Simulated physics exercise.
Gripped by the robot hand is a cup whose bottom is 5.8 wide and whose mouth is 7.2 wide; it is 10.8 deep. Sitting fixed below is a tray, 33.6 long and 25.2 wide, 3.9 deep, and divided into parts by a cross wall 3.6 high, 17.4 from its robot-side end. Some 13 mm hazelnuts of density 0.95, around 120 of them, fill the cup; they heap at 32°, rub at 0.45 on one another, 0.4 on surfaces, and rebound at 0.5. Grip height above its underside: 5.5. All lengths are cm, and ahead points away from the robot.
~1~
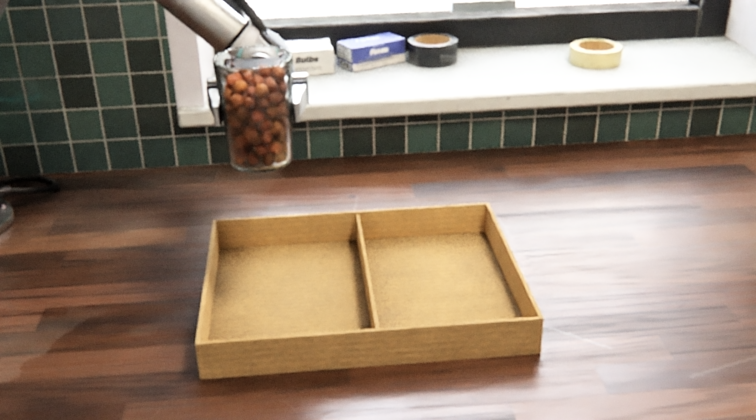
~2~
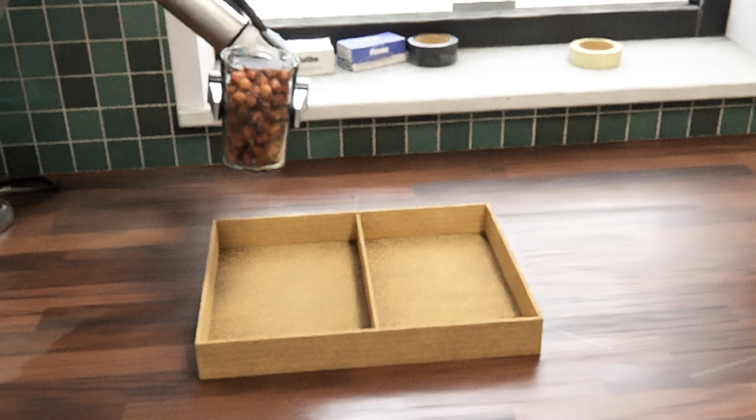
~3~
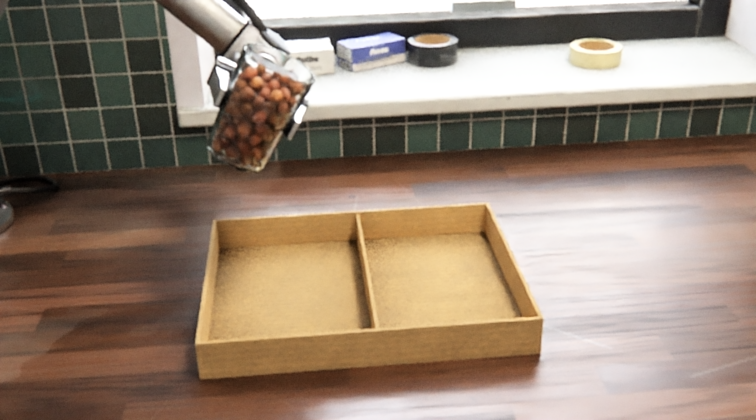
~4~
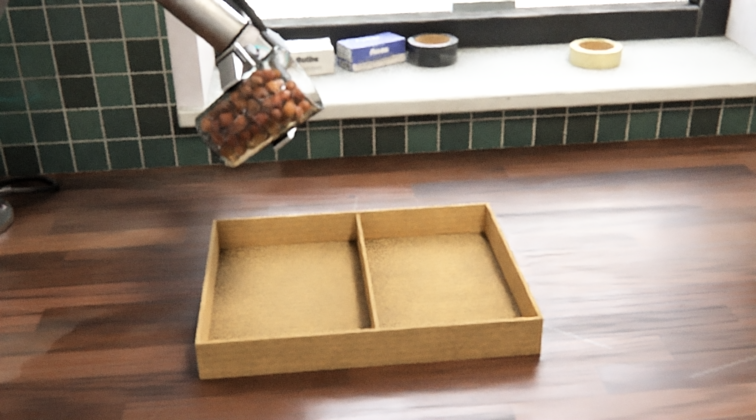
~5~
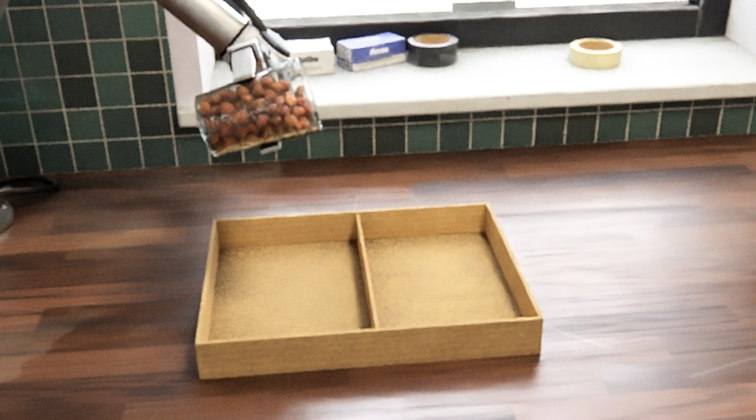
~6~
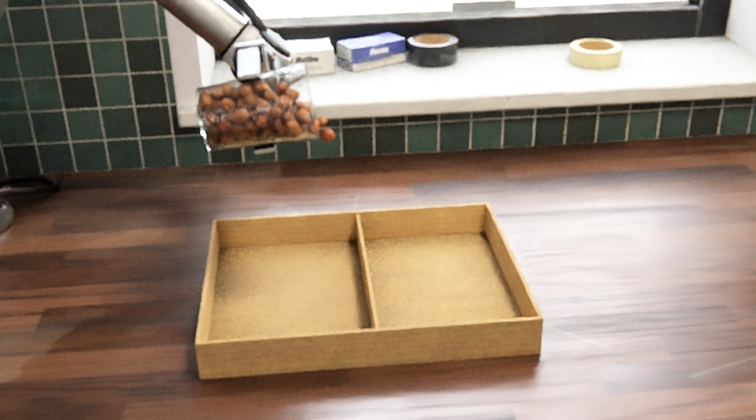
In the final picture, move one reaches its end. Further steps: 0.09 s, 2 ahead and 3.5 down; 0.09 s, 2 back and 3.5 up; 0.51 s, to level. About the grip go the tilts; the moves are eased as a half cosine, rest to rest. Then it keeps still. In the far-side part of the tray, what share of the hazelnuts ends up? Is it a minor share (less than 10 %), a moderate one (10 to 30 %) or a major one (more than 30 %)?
A moderate share.
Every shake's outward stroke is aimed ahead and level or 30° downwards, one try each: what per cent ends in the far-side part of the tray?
You'd get some 55 per cent with the first setting and some 30 per cent with the second.
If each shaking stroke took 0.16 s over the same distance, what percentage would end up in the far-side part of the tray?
I'd expect close to 5 in a hundred.
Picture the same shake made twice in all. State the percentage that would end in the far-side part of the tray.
About 25 %.
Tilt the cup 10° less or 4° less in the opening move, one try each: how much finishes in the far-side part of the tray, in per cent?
I'd say close to 5 and 10 per cent, in that order.
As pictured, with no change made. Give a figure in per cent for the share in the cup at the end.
85 percent.
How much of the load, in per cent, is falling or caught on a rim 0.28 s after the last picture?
About 7 per cent.
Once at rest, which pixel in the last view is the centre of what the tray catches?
Roughly at (433, 287) in the last picture.
Then, 0.28 s after the last picture, tilted 76° forward, highest piece 25 above the table; 107 in the cup, 4 in the far-side part, 2 in the robot-side part, 9 in flight or on a rim.
Then, 0.55 s after the last picture, tilted 14° forward, highest piece 28 above the table; 102 in the cup, 16 in the far-side part, 3 in the robot-side part, 1 in flight or on a rim.
Then, 0.89 s after the last picture, level, highest piece 27 above the table; 102 in the cup, 17 in the far-side part, 3 in the robot-side part.
Then, 1.94 s after the last picture, level, highest piece 27 above the table; 102 in the cup, 17 in the far-side part, 3 in the robot-side part.
Final count, 102 in the cup, 17 in the far-side part, 3 in the robot-side part. That is 14 % in the far-side part of the tray.
